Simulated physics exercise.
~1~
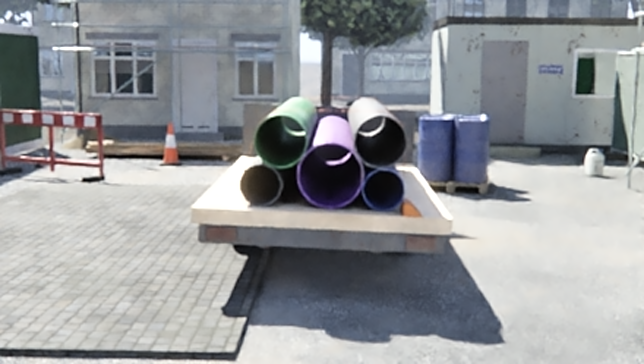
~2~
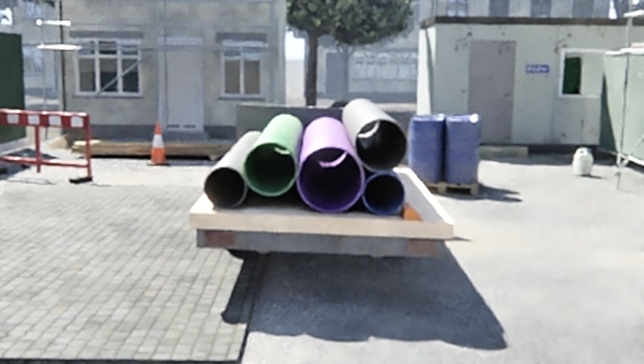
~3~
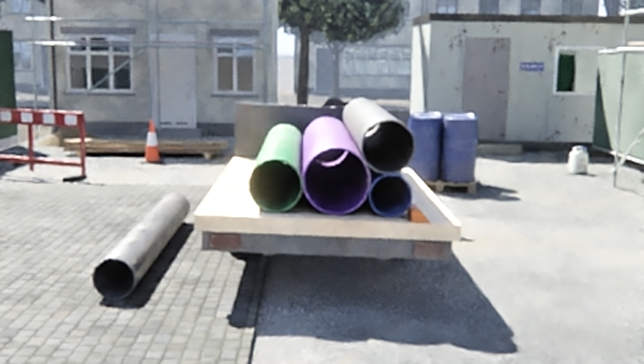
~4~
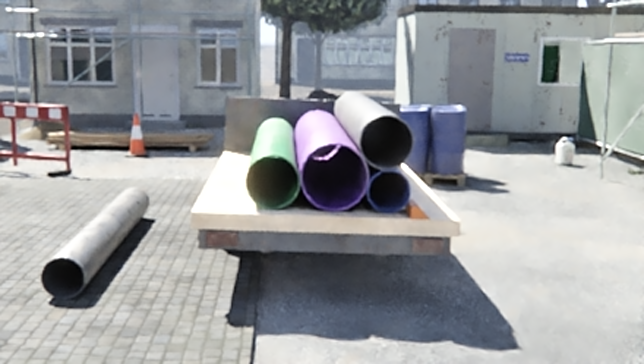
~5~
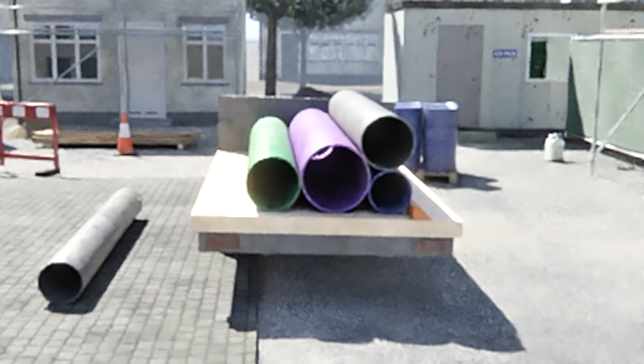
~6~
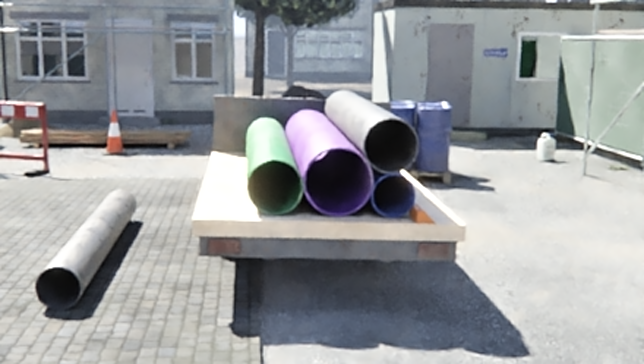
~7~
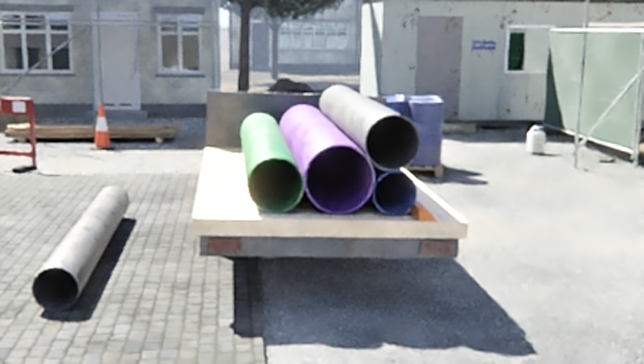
On a sunny paved yard, stacked pipes shift on a trailer and one grey pipe drops off left.
